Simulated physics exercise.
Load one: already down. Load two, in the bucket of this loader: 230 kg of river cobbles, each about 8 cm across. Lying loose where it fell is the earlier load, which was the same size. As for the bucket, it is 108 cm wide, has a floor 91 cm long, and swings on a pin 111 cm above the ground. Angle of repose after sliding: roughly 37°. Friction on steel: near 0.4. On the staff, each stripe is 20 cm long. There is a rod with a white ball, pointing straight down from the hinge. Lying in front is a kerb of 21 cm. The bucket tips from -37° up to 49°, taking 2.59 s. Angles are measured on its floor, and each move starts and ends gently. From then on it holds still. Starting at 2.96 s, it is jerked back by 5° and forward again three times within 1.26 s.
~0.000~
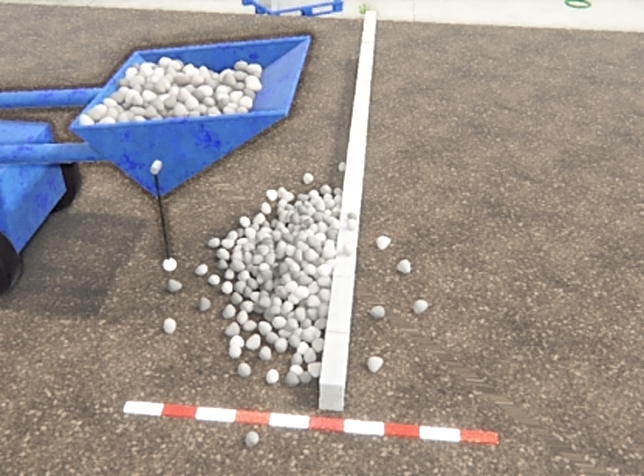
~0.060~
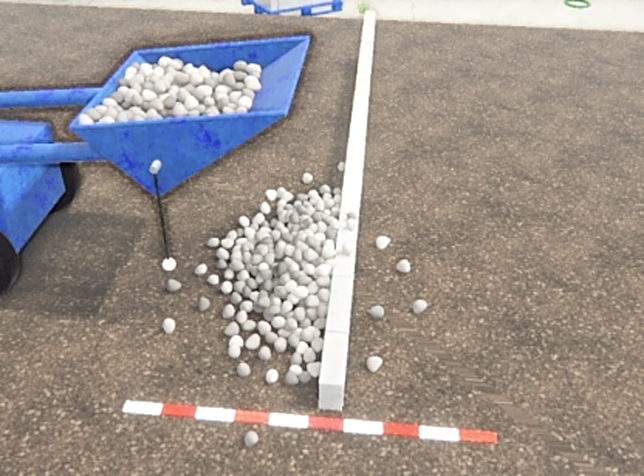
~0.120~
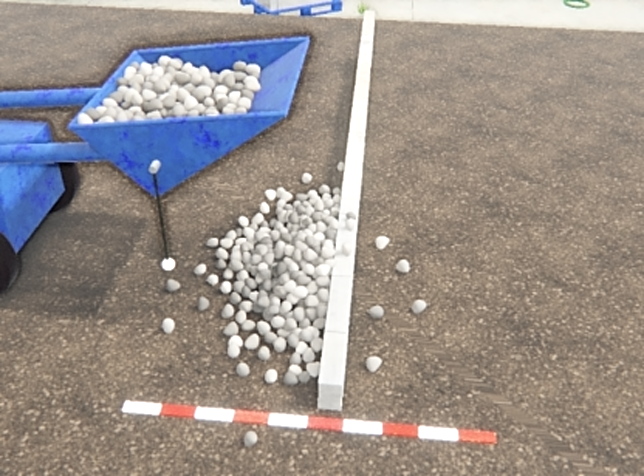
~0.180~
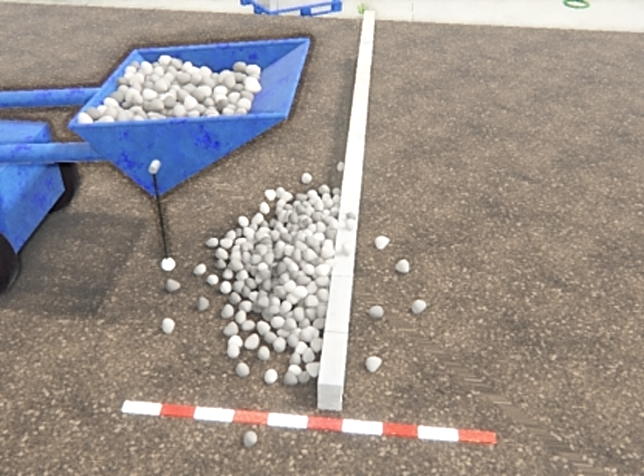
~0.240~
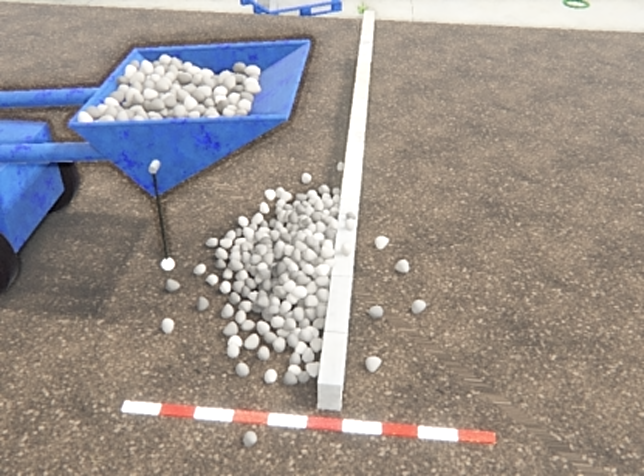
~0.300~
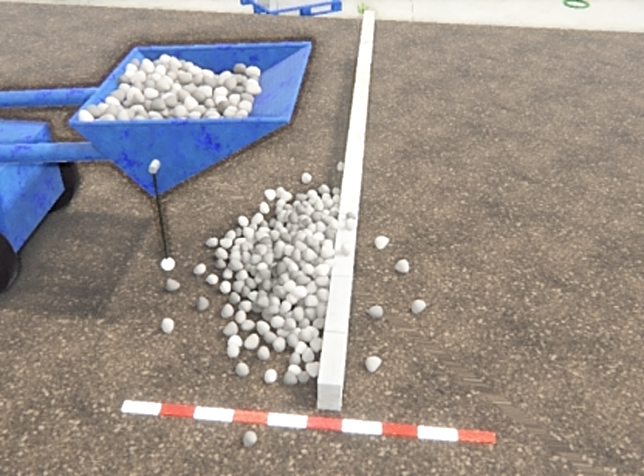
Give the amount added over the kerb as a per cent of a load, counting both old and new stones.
About 6 per cent of a load.
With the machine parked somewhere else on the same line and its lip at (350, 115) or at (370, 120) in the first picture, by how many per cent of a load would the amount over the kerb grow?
About 55 per cent from the first spot and 80 per cent from the second.
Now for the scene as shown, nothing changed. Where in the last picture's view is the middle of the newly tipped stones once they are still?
They come to rest centred about (290, 249).
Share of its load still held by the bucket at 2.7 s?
About 0 per cent is held.
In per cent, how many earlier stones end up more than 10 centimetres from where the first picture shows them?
10 %.
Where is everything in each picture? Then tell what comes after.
In the first picture, the bucket is at -37°, its lip at (286, 113); the top of the load is at (170, 74). The earlier load is highest near (332, 239), 25 cm above ground level, 99 % on this side of the kerb, 1 % over the kerb.
In the second picture, lip at (286, 113), floor tilted -37°, highest stones at (160, 72); the stones move at 0.1 m/s on average.
In the third picture, the bucket is at -36°, its lip at (285, 114); the top of the load is at (160, 72); the stones move at 0.1 m/s on average.
In the fourth picture, the bucket is at -36°, its lip at (286, 116); the top of the load is at (149, 71); the stones move at 0.1 m/s on average.
In the fifth picture, the bucket is at -35°, its lip at (287, 118); the top of the load is at (149, 70); the stones move at 0.1 m/s on average.
In the sixth picture, the bucket is at -34°, its lip at (288, 120); the top of the load is at (139, 73); the stones move at 0.1 m/s on average.
After 1.9 s the floor is at 35°; in per cent of one load, 89 in the bucket, 109 on this side of the kerb, 1 over the kerb; the foremost stones are at (374, 269).
After 2.7 s the floor is at 49°; in per cent of one load, 0 in the bucket, 193 on this side of the kerb, 7 over the kerb; the foremost stones are at (410, 287).
After 4.7 s the floor is at 49°; in per cent of one load, 0 in the bucket, 192 on this side of the kerb, 8 over the kerb; the foremost stones are at (420, 289).
After 7.2 s the floor is at 49°; in per cent of one load, 0 in the bucket, 192 on this side of the kerb, 8 over the kerb; the foremost stones are at (420, 289). Net gain over the kerb, 6.
